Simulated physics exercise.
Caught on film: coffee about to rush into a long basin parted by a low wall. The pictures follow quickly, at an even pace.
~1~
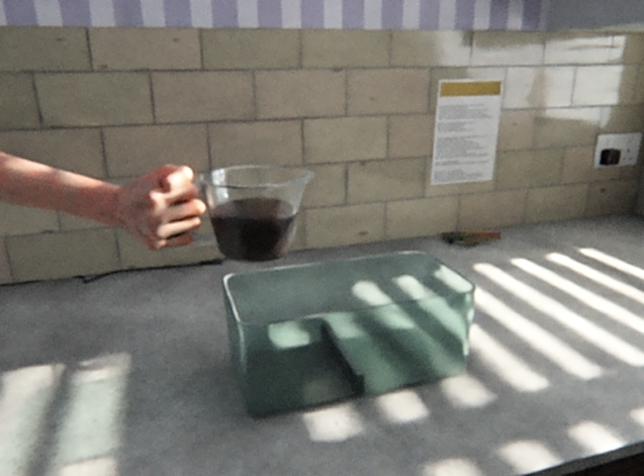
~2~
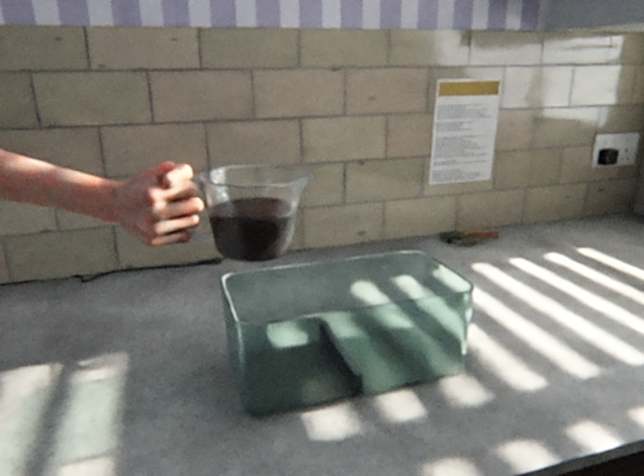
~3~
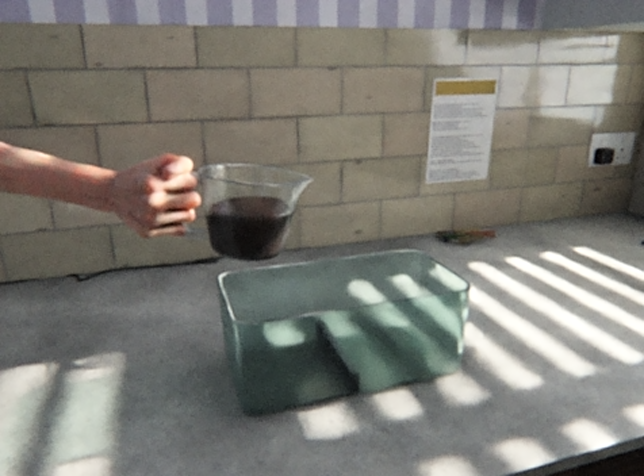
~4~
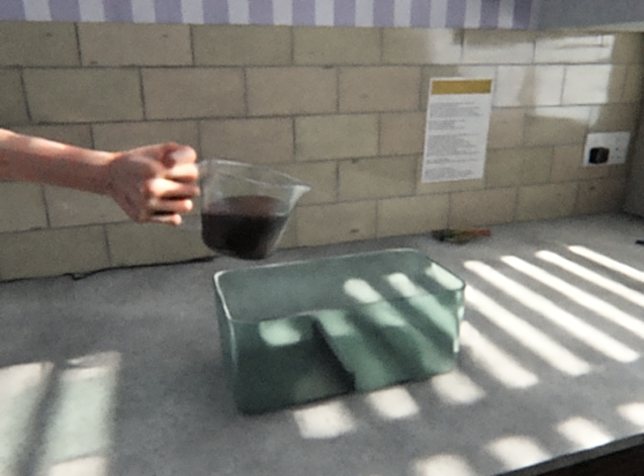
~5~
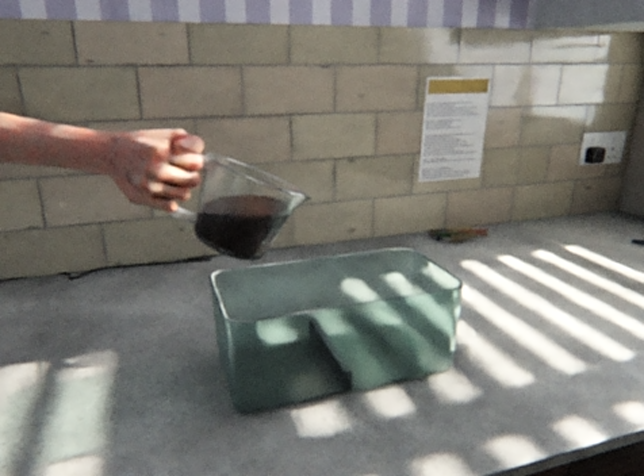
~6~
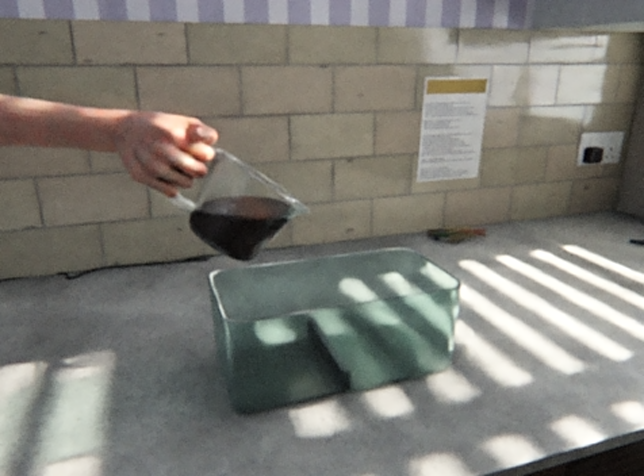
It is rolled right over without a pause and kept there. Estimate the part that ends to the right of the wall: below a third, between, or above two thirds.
It comes to between a third and two thirds.
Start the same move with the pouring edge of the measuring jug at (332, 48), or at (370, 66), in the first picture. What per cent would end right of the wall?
The first gives 80 %, the second 70 %.
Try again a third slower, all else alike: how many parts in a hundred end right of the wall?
Near 55 %.
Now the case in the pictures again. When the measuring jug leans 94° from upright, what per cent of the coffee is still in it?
Some 45 per cent.
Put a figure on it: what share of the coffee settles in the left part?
Near 55 %.
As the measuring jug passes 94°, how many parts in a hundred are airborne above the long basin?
About 25 per cent.
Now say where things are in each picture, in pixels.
Tilt 0°; pouring edge (314, 173); surface from (211, 210) to (293, 203); the long basin's rim runs from (230, 300) to (449, 269); the wall's top is at (341, 346), in the first frame.
Tilt 2°; pouring edge (313, 174); surface from (210, 209) to (292, 203), in the second frame.
Tilt 6°; pouring edge (313, 178); surface from (207, 208) to (289, 201), in the third frame.
Tilt 14°; pouring edge (312, 186); surface from (203, 208) to (288, 201), in the fourth frame.
Tilt 24°; pouring edge (311, 196); surface from (199, 208) to (288, 202), in the fifth frame.
Tilt 36°; pouring edge (310, 210); surface from (194, 209) to (294, 204), in the sixth frame.
A moment on, the measuring jug is tipped on its side and 43 per cent is still to pour, 15 is left of the wall and 16 right of it.
Next, the measuring jug is tipped right over and 3 per cent is still to pour, 52 is left of the wall and 41 right of it.
Then the measuring jug is tipped right over and 0 per cent is still to pour, 57 is left of the wall and 42 right of it.
Later the measuring jug is tipped right over and 0 per cent is still to pour, 57 is left of the wall and 43 right of it.
At rest 57 per cent lies left of the wall, 43 right of it and 1 outside.
